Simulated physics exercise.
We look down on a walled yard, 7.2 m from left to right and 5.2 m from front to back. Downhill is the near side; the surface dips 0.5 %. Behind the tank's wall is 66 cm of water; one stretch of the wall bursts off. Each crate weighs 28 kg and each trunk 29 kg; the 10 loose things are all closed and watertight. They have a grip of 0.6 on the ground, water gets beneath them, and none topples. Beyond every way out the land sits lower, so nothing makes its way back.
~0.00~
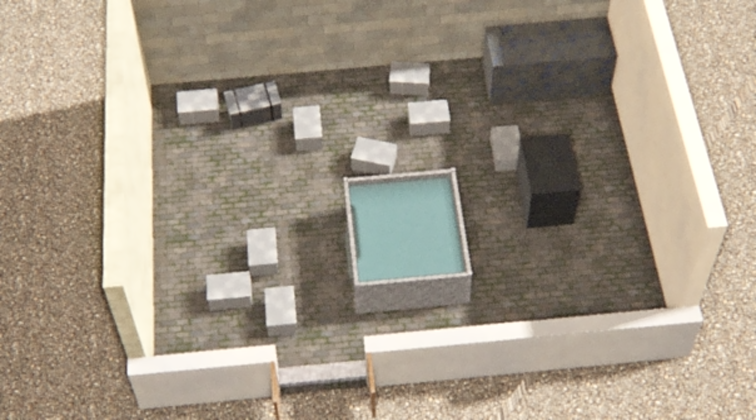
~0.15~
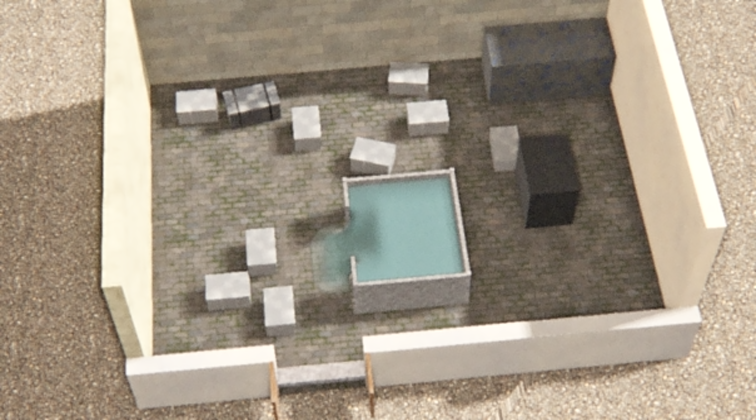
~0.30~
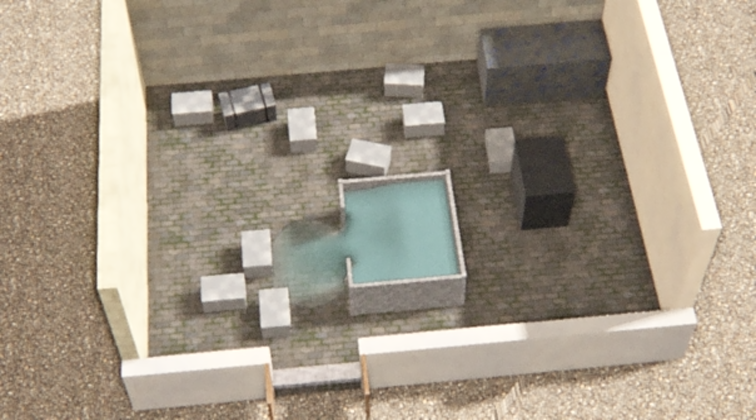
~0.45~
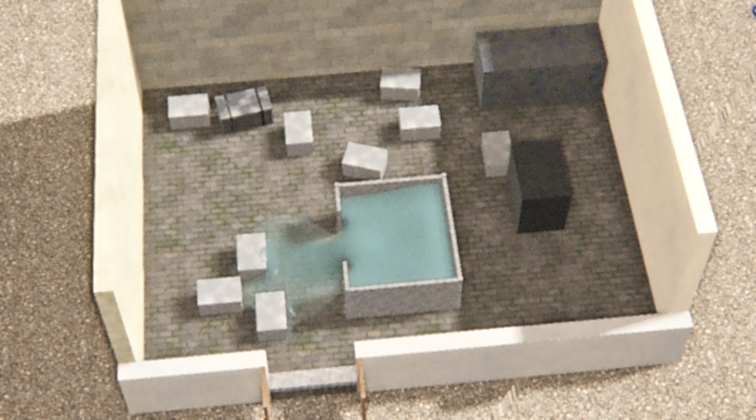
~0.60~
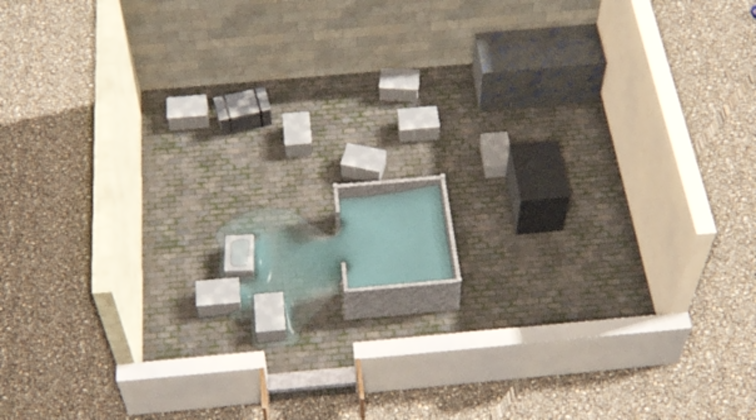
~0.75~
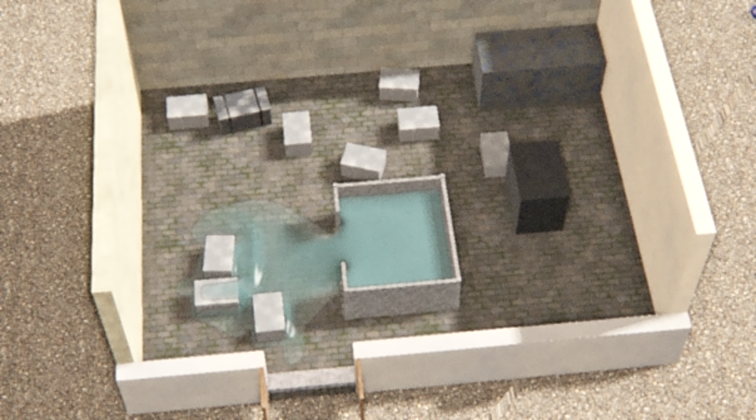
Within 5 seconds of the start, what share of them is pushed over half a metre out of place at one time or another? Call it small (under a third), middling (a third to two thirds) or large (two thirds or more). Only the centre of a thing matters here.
Middling, a third to two thirds.
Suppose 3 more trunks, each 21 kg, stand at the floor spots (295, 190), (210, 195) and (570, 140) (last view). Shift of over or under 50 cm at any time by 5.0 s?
In order: Within it, beyond it, within it.
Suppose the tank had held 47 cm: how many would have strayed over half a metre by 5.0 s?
The answer would then be 2.
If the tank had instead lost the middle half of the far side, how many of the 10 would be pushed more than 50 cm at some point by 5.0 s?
4.
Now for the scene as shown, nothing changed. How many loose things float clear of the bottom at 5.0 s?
The count is 1.
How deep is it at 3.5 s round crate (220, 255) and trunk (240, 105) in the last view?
First about 11 cm, second about 6 cm.
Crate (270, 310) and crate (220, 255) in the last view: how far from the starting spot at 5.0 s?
Object 1: 80 cm. Object 2: 300 cm.
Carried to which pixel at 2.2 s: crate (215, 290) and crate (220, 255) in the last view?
(161, 340) and (155, 227), roughly.
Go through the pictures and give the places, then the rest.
The first picture shows a crate at (262, 246) rests on the ground; a crate at (228, 285) rests on the ground; water covers 2.5 m2; 0 of 10 have shifted.
The second picture shows a crate at (261, 246), on the bottom; a crate at (227, 285), on the bottom; 3.1 m2 under water; 0 of 10 have shifted.
The third picture shows a crate at (256, 248), on the bottom; a crate at (223, 287) rests on the ground; water covers 3.8 m2; 0 of 10 have shifted.
The fourth picture shows a crate at (251, 251) rests on the ground; a crate at (219, 290), on the bottom; 4.4 m2 under water; 0 of 10 have shifted.
The fifth picture shows a crate at (239, 253), on the bottom, 17 cm from its start; a crate at (218, 292) rests on the ground; water covers 5.2 m2; 1 of 10 have shifted.
The sixth picture shows a crate at (219, 253), on the bottom, 46 cm from its start; a crate at (216, 291) rests on the ground; 6.4 m2 under water; 1 of 10 have shifted.
After 1.1 s 1 of 10 are over 50 cm from their spots; 0 afloat.
After 2.2 s 3 of 10 are over 50 cm from their spots; 3 afloat.
After 3.5 s 2 of 10 are over 50 cm from their spots; 1 afloat.
After 5.0 s 4 of 10 are over 50 cm from their spots, and 4 have been at some point; 1 afloat.
